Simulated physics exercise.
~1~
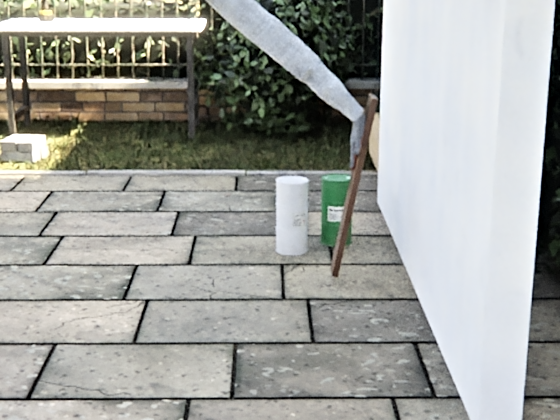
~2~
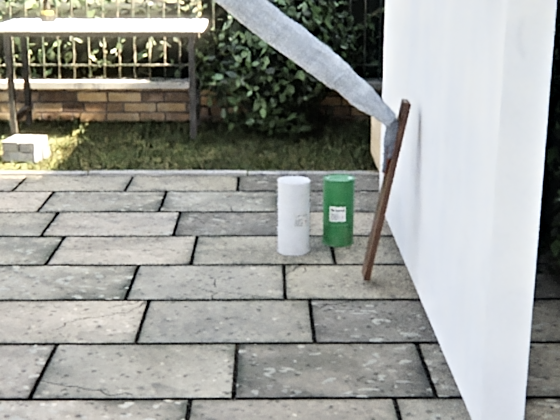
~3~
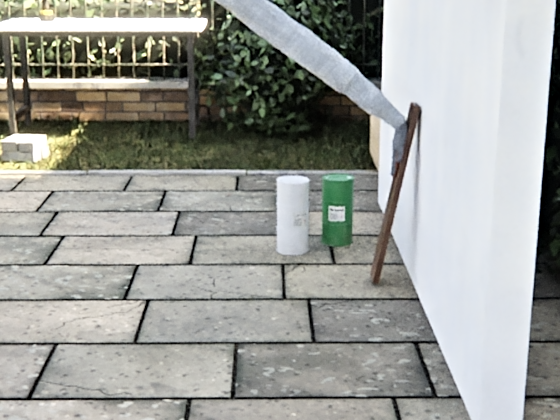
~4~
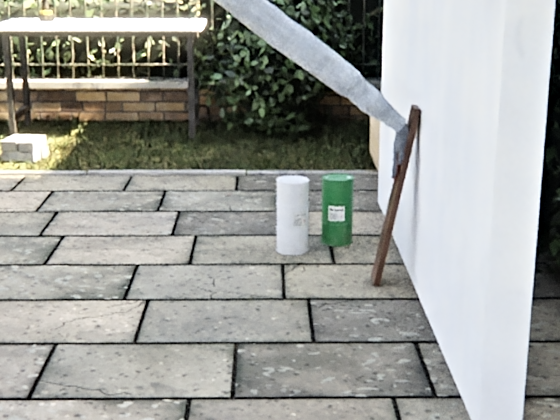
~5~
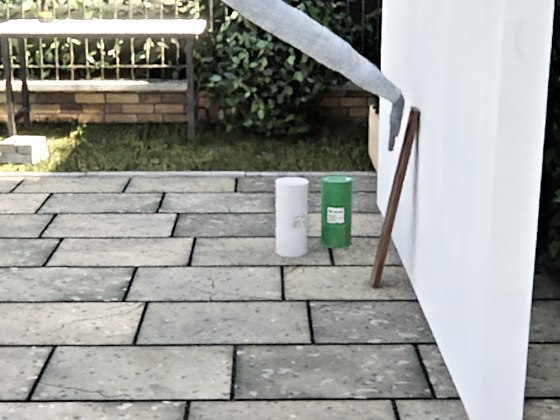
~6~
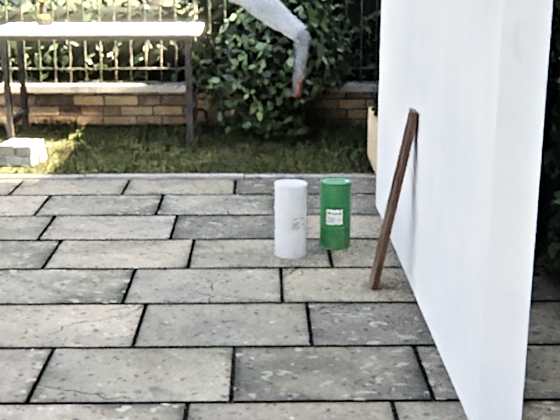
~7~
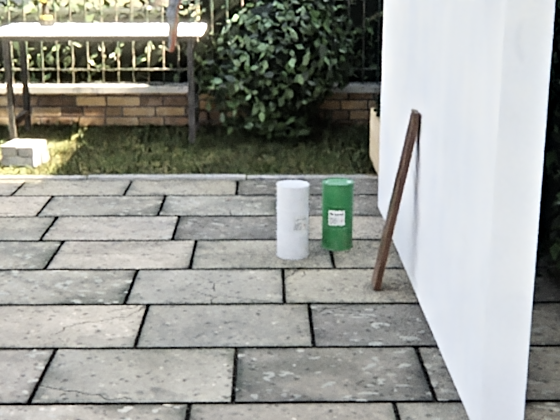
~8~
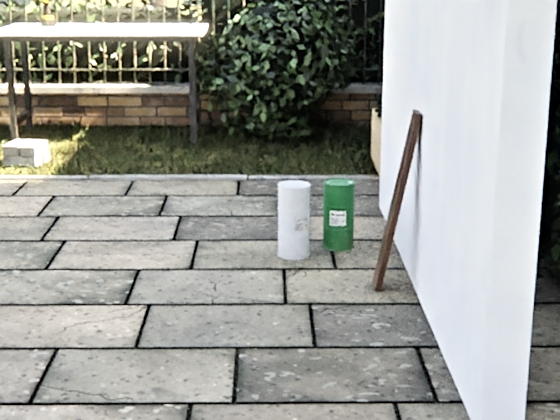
Brown plank being leaned against a white wall by a grey-sleeved arm, staying propped beside two canisters after the hand withdraws.
